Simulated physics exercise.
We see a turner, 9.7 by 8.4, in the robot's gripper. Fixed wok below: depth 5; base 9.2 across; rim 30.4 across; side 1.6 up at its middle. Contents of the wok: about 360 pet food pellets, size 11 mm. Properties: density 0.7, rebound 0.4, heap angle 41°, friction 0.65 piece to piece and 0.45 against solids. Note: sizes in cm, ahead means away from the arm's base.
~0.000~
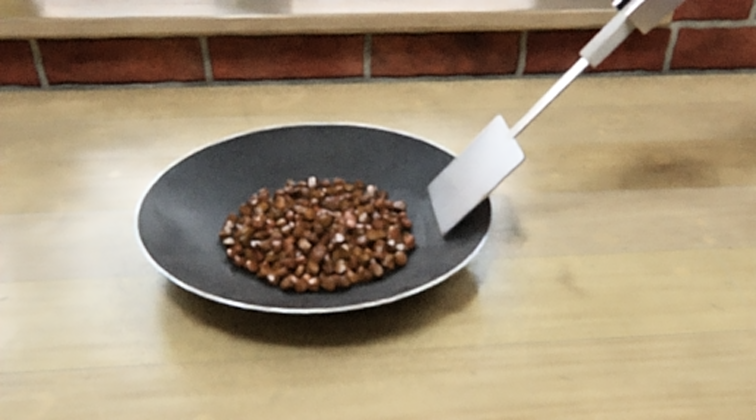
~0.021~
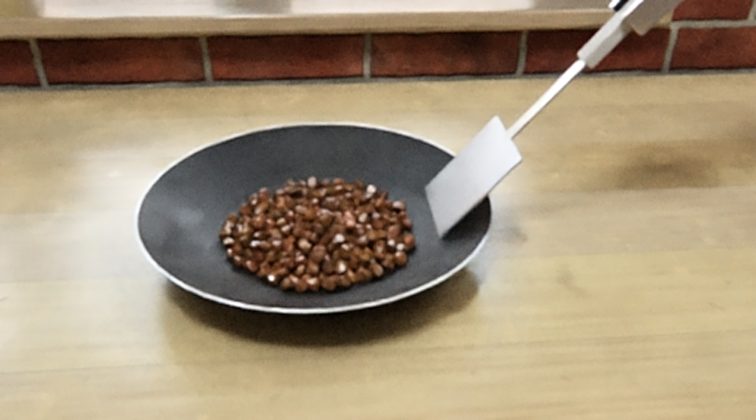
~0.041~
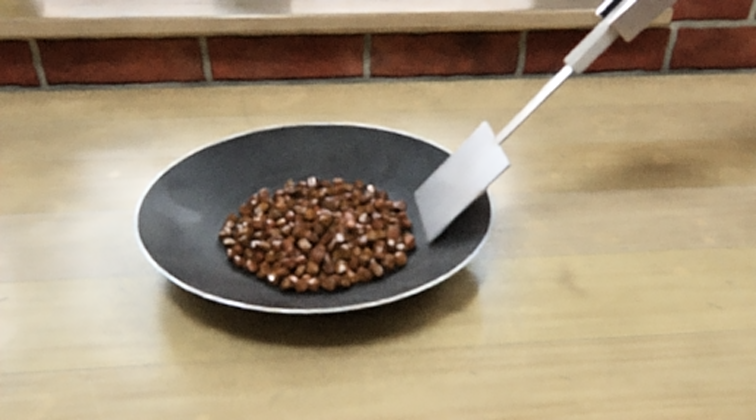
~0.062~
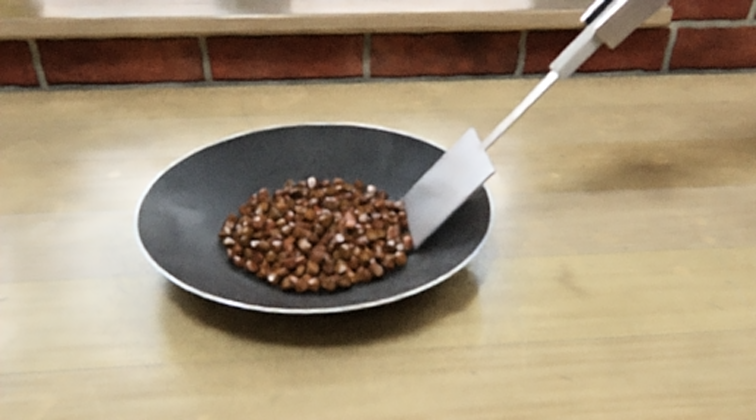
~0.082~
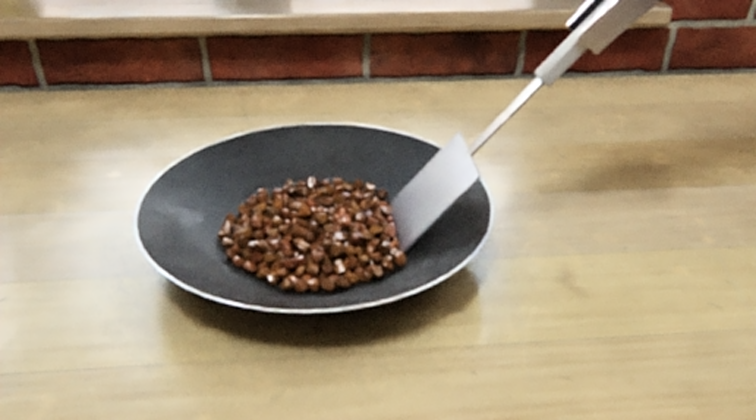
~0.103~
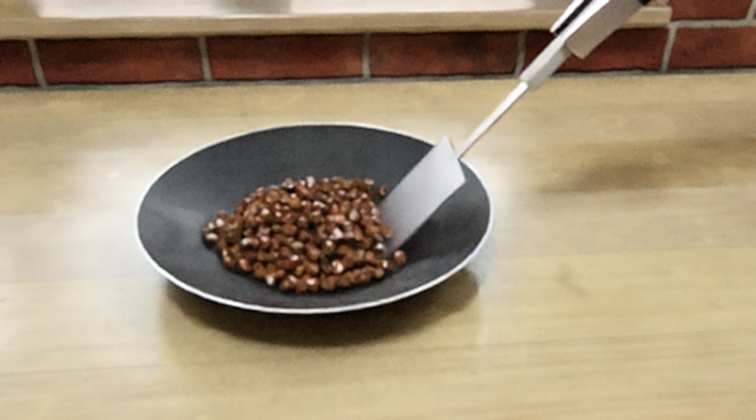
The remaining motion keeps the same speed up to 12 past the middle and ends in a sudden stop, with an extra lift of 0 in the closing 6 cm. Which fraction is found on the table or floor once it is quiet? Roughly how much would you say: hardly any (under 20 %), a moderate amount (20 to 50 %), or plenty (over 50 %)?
I'd say a moderate amount.
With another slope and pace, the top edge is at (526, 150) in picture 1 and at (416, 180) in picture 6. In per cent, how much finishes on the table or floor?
Close to 55 in a hundred.
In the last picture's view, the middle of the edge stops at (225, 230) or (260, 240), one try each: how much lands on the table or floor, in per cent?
Respectively about 15 and 0 percent end on the table or floor.
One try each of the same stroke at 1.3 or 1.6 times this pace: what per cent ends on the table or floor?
Some 45 per cent, then some 50 per cent, on the table or floor.
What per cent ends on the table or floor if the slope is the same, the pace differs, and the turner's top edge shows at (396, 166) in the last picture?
Roughly 60 per cent.
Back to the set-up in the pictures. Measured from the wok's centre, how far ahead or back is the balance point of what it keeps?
It sits near 5.0 centimetres ahead of centre.
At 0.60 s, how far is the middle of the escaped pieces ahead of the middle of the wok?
The distance is about 22 cm.
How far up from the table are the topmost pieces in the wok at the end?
It reaches about 6.5 cm.
By 0.22 s, sloping 50°, highest piece 5 above the table; 365 in the wok.
By 0.34 s, sloping 50°, highest piece 7 above the table; 356 in the wok, 9 on the blade or in flight.
By 0.60 s, sloping 50°, highest piece 6 above the table; 221 in the wok, 140 on the table or floor, 4 on the blade or in flight.
By 1.65 s, sloping 50°, highest piece 6 above the table; 221 in the wok, 144 on the table or floor.
Final count, 221 in the wok, 144 on the table or floor. That is 39 % on the table or floor.
